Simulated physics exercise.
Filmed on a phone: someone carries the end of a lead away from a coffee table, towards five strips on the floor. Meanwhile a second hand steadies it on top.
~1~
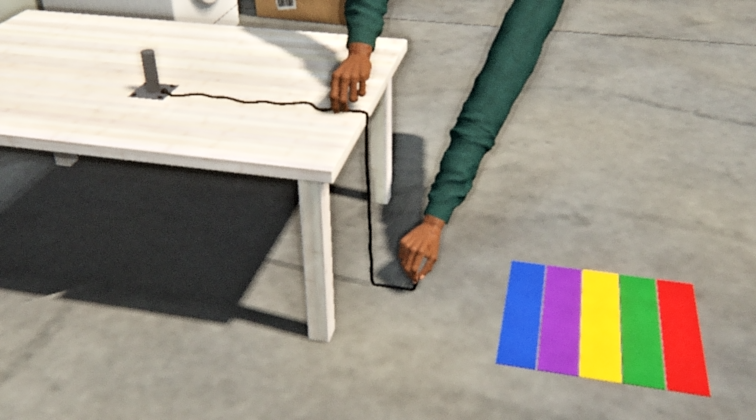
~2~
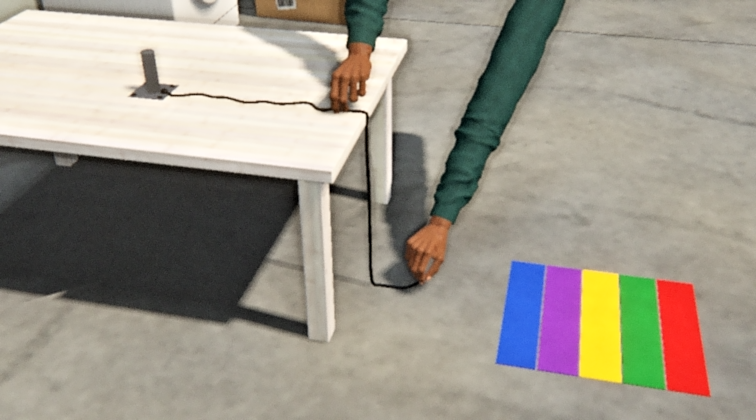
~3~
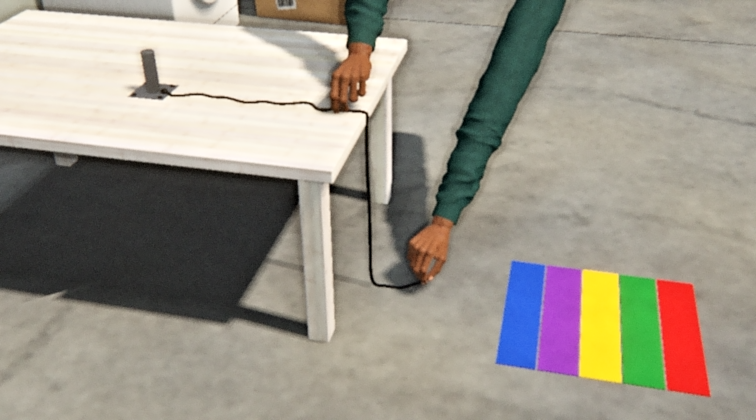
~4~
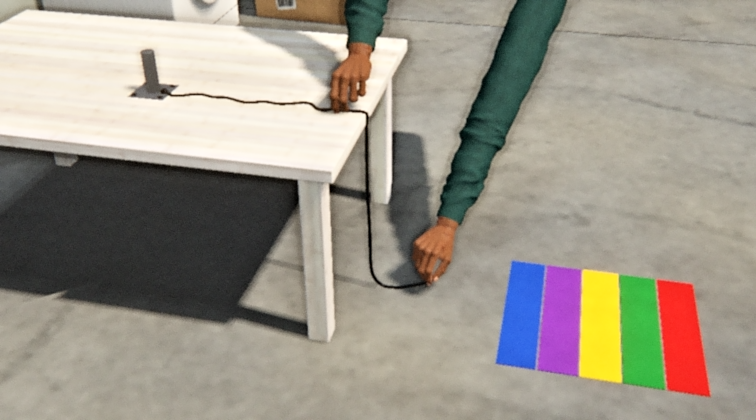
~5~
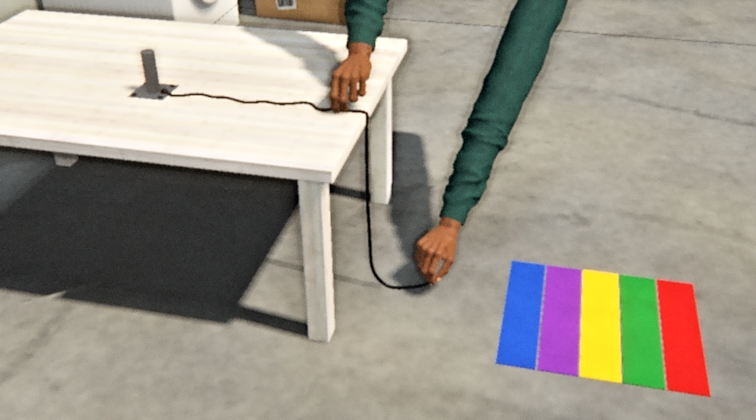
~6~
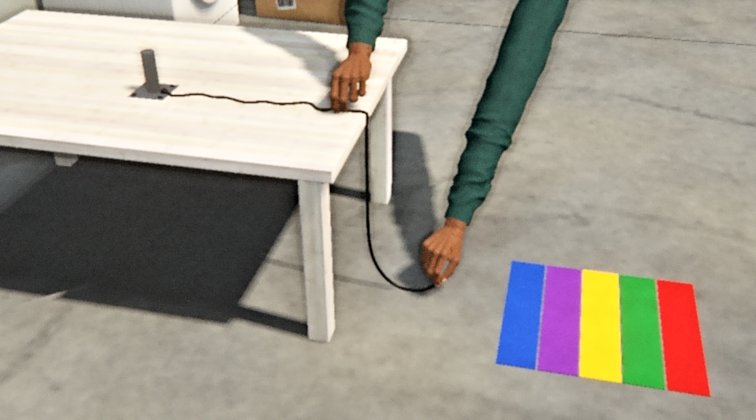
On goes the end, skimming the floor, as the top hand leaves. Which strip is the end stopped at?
Stopped at purple.
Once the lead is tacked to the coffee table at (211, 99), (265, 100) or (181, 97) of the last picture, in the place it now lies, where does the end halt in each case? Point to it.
First try near (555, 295), second near (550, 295), third near (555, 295).
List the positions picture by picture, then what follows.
End (418, 278); blue (518, 345); purple (559, 351); yellow (600, 358); green (643, 364); red (686, 370), in the first frame.
End (424, 279); lead through (193, 95) (261, 102) (327, 110) (367, 150) (369, 219) (372, 278), in the second frame.
End (426, 280), in the third frame.
End (432, 280); lead through (193, 95) (261, 102) (327, 110) (367, 150) (369, 219) (374, 278), in the fourth frame.
End (434, 281), in the fifth frame.
End (440, 281); lead through (193, 95) (261, 102) (327, 110) (367, 150) (368, 219) (385, 276), in the sixth frame.
Soon after, end near (477, 286); short of the strips.
Then, end near (528, 293); over blue.
At full stretch, end near (560, 298); over purple. It halts on the purple strip.
